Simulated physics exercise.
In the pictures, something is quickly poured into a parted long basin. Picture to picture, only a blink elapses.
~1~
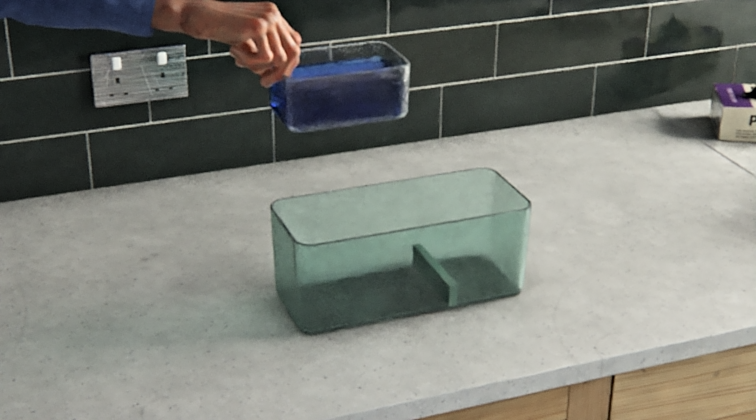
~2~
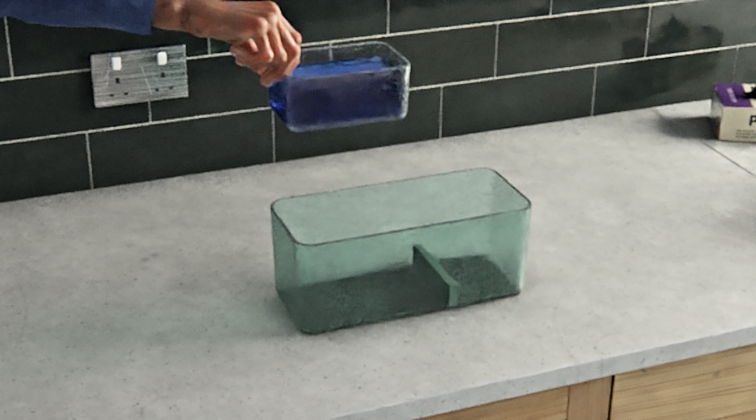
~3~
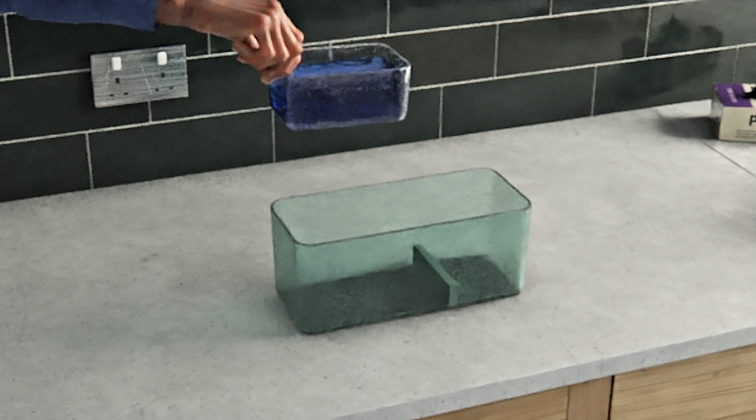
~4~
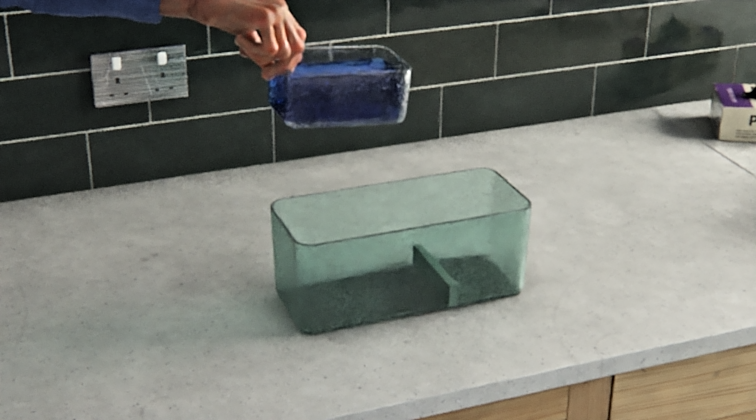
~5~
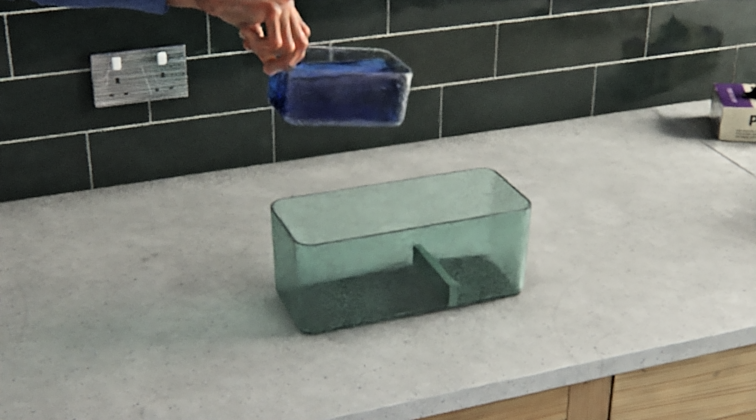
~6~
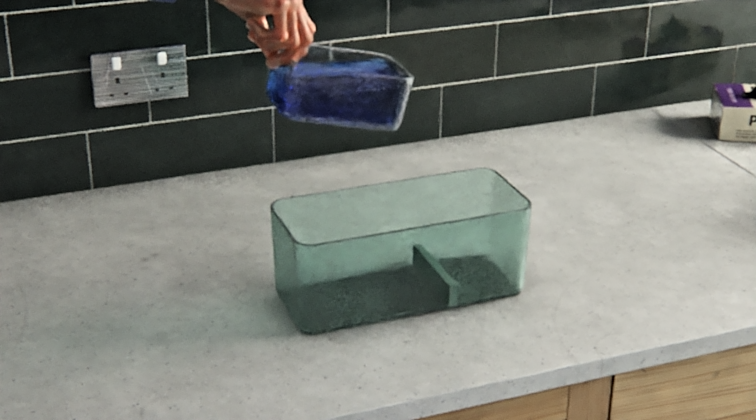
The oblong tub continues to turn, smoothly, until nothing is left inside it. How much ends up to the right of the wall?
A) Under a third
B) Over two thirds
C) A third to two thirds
(C) A third to two thirds.
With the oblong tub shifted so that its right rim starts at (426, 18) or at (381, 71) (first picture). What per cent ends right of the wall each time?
It would come to near 45 per cent, and then near 45 per cent.
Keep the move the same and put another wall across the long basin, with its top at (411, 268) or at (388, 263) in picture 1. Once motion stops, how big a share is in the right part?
About 60 per cent, then about 75 per cent.
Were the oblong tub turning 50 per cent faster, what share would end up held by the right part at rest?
Something like 40 percent.
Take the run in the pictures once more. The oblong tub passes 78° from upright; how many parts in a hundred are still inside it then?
Around 30 in a hundred.
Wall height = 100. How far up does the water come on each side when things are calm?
I get 40 % for the left and 80 % for the right.
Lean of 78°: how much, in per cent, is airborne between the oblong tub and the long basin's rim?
Roughly 50 per cent.
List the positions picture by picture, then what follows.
In the first picture, it leans 0°; its right rim is at (398, 54); the water meets the walls at (277, 79) and (394, 65); the long basin's rim runs from (283, 225) to (513, 188); the wall's top is at (434, 264).
In the second picture, it leans 1°; its right rim is at (398, 55); the water meets the walls at (277, 79) and (393, 65).
In the third picture, it leans 2°; its right rim is at (398, 57); the water meets the walls at (277, 78) and (394, 66).
In the fourth picture, it leans 5°; its right rim is at (399, 59); the water meets the walls at (278, 77) and (395, 67).
In the fifth picture, it leans 9°; its right rim is at (400, 64); the water meets the walls at (279, 77) and (396, 68).
In the sixth picture, it leans 14°; its right rim is at (401, 69); the water meets the walls at (279, 78) and (398, 68).
A moment on, the oblong tub is tipped on its side and 31 per cent is still to pour, 2 is left of the wall and 17 right of it.
Next, the oblong tub is tipped right over and 3 per cent is still to pour, 28 is left of the wall and 55 right of it.
Then the oblong tub is tipped right over and 0 per cent is still to pour, 45 is left of the wall and 48 right of it.
Later the oblong tub is tipped right over and 0 per cent is still to pour, 45 is left of the wall and 48 right of it.
In the end 46 per cent lies left of the wall, 47 right of it and 7 outside.
